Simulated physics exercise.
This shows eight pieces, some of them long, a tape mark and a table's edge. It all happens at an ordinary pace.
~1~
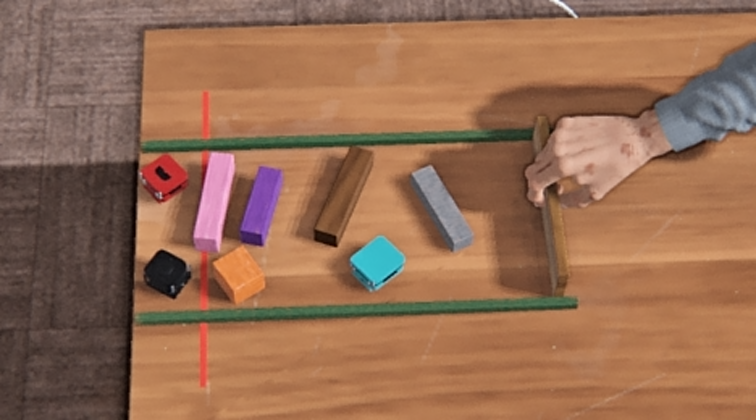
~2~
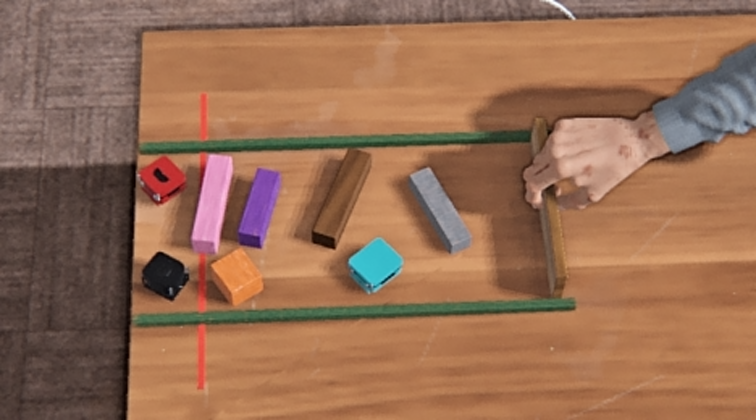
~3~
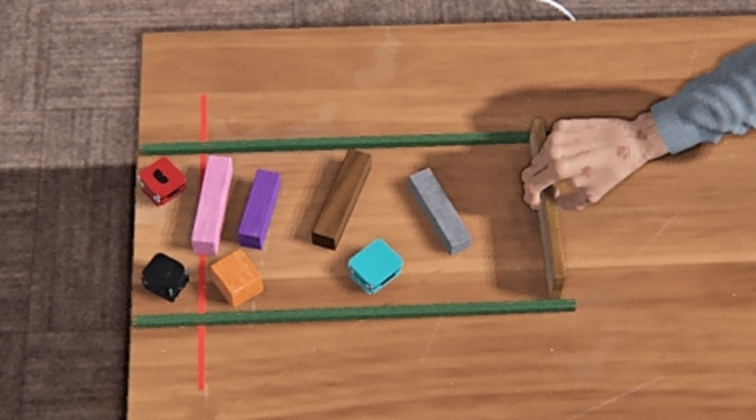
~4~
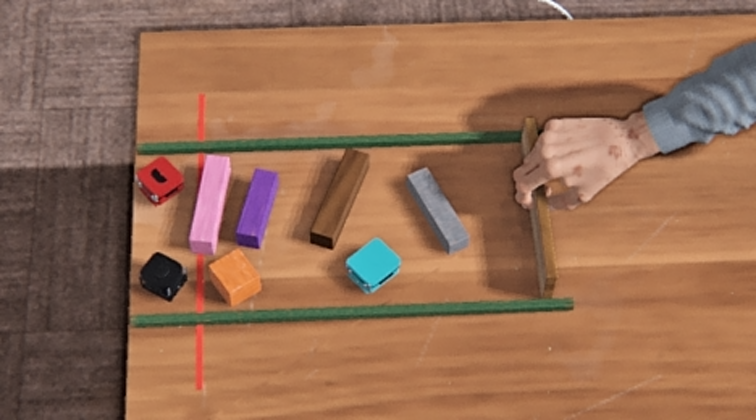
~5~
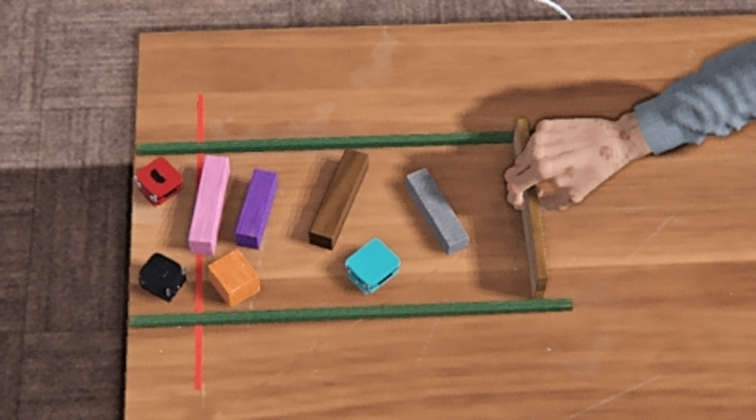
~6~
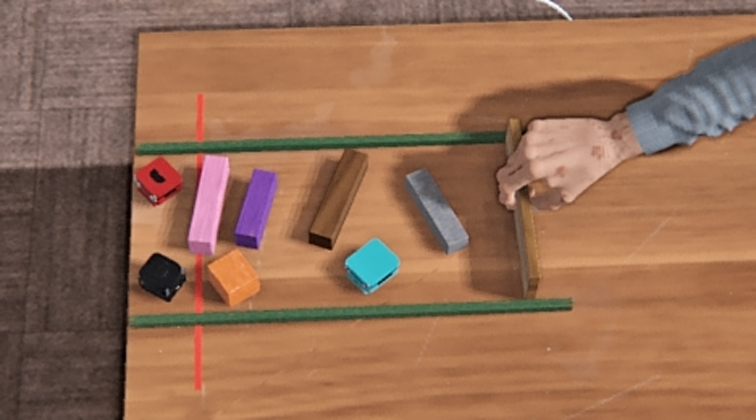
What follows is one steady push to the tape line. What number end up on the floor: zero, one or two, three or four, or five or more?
Outcome: The number that fall off is three or four.
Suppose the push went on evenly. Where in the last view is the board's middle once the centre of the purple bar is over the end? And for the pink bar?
At (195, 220) for the purple bar; at (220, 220) for the pink bar.
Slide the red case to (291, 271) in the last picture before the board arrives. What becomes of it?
The red case holds on.
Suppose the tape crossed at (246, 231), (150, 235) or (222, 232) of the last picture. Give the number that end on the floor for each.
Try by try, 1, 6 and 1.
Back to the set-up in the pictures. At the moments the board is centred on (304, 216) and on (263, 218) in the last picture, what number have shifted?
4 and 7.
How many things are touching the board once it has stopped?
The number is 2.
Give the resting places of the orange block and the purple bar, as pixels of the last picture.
Near (143, 275) and (137, 213).
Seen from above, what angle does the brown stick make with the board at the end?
Roughly 0° out of line.
Early on, none off yet; red case at rest near (160, 183); black case at rest near (162, 277); pink bar at rest near (209, 205).
Finally, the number that fall off is three or four; lost, pink bar, black case and red case.
